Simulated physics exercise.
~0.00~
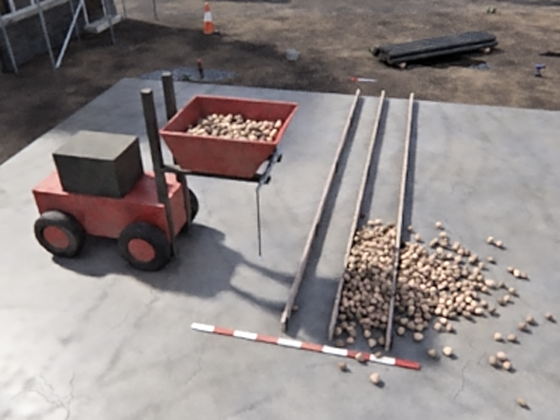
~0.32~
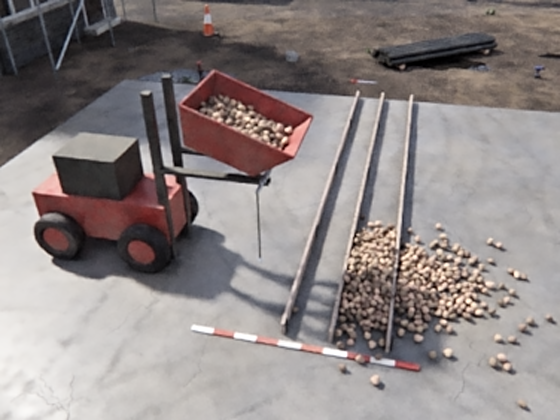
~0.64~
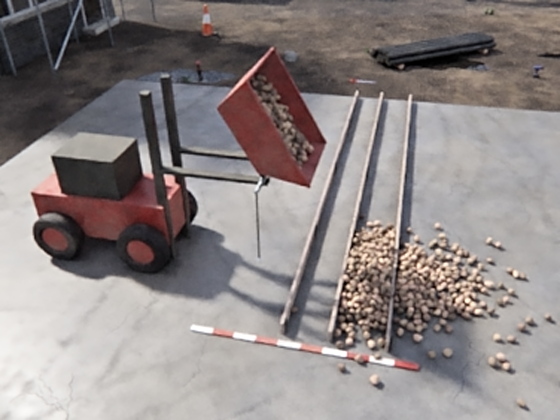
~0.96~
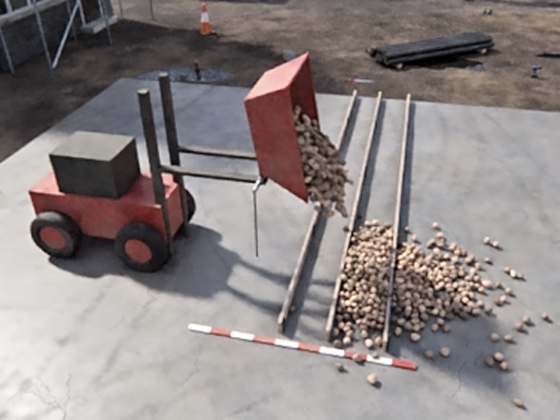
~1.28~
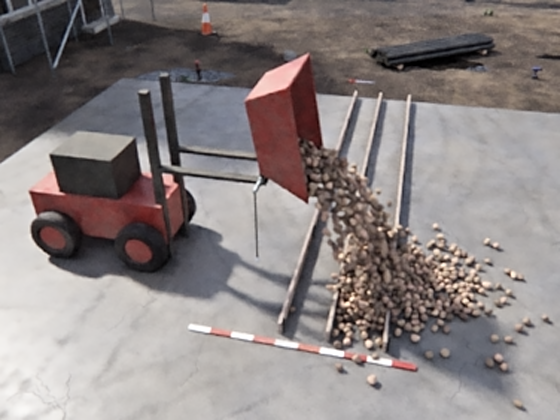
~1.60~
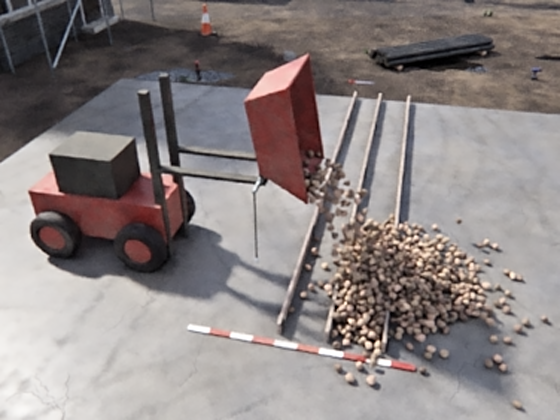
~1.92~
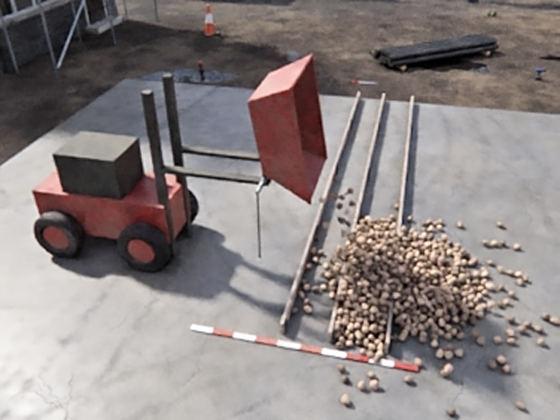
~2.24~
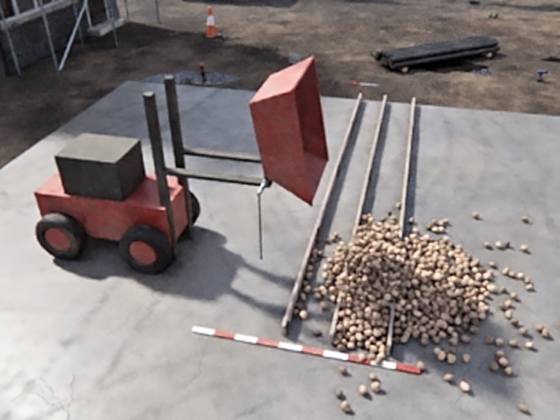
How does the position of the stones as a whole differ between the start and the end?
At the start the stones are split between the raised skip and the heap on the ground, while at the end they all lie on the ground. Taken together, they have moved to the right and lower down in the view.
